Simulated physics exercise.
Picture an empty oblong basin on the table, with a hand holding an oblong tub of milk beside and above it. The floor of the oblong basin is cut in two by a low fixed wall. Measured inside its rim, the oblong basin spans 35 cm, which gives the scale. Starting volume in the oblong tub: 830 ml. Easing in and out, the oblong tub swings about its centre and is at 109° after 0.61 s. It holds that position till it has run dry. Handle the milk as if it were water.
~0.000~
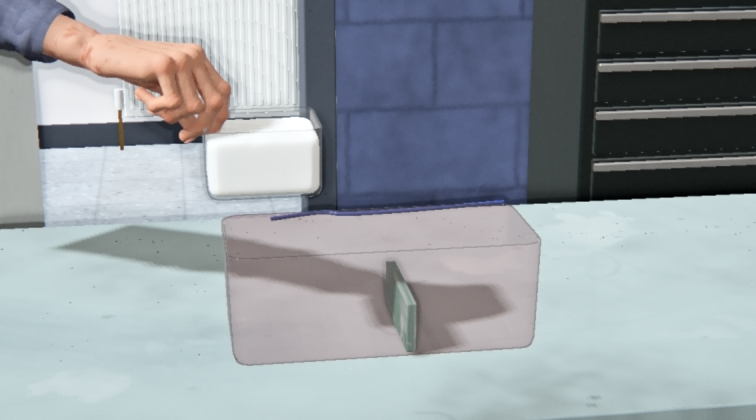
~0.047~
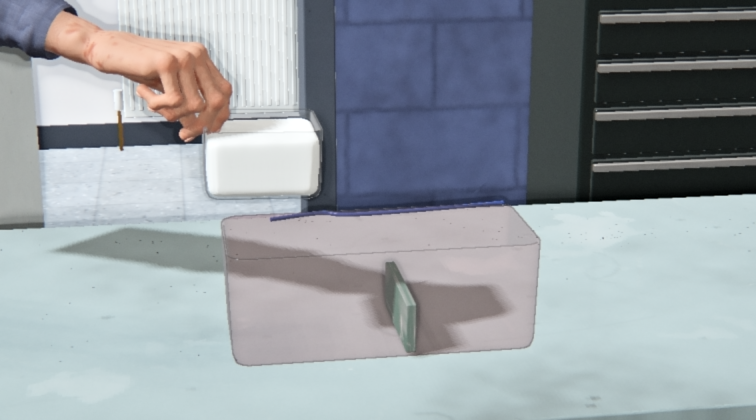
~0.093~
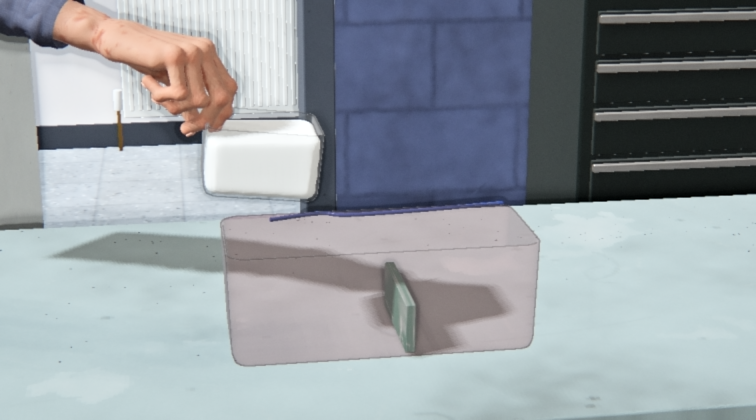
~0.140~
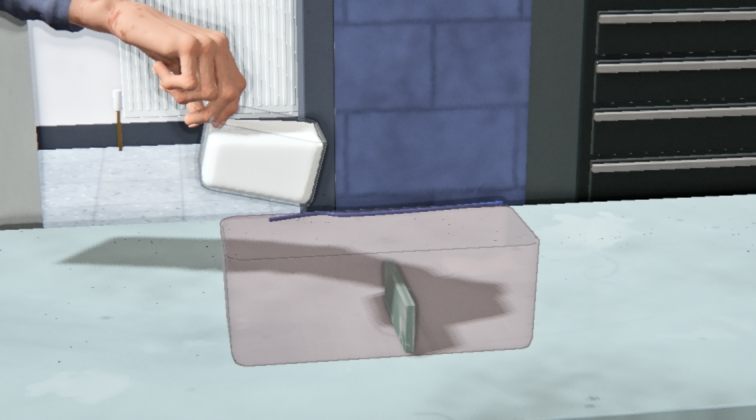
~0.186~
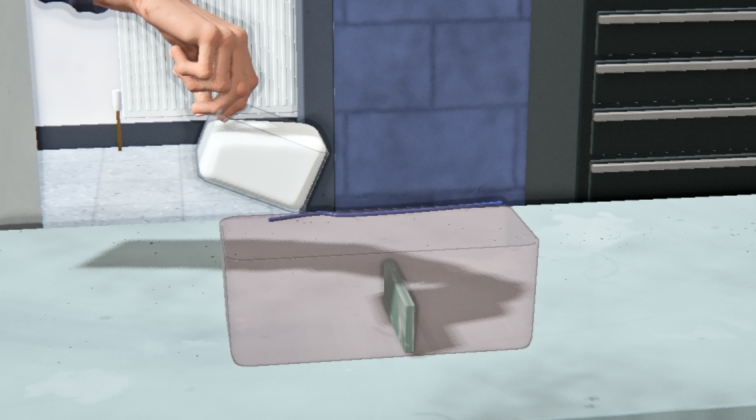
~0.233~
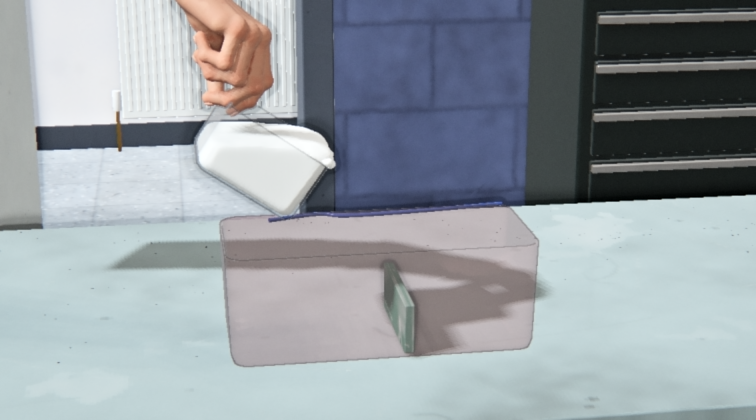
Above a clear basin on a table, a hand tilts a white tub steadily rightward.
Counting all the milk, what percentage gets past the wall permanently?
The share past the wall is about 5 per cent.
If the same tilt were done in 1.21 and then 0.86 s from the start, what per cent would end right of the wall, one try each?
Result: 5 per cent, then 5 per cent.
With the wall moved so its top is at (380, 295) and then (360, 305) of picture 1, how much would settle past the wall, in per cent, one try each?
I'd say 30 percent on the first go, 55 percent on the next.
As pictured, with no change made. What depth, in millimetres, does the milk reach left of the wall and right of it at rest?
Left part: About 26 mm; right part: About 2 mm.
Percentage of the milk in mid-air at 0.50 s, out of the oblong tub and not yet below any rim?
Around 26 percent.
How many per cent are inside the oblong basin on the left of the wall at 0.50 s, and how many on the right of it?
Left: Around 50. Right: Around 0.
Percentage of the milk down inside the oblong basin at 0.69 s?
Value: Approx. 90 %.
By 0.50 s the tilt is 100° and 23 per cent is still to pour, 51 is left of the wall and 0 right of it.
By 0.69 s the tilt is 109° and 4 per cent is still to pour, 90 is left of the wall and 1 right of it.
By 0.89 s the tilt is 109° and 0 per cent is still to pour, 93 is left of the wall and 5 right of it.
By 1.11 s the tilt is 109° and 0 per cent is still to pour, 93 is left of the wall and 5 right of it.
At rest 93 per cent lies left of the wall, 5 right of it and 2 outside.
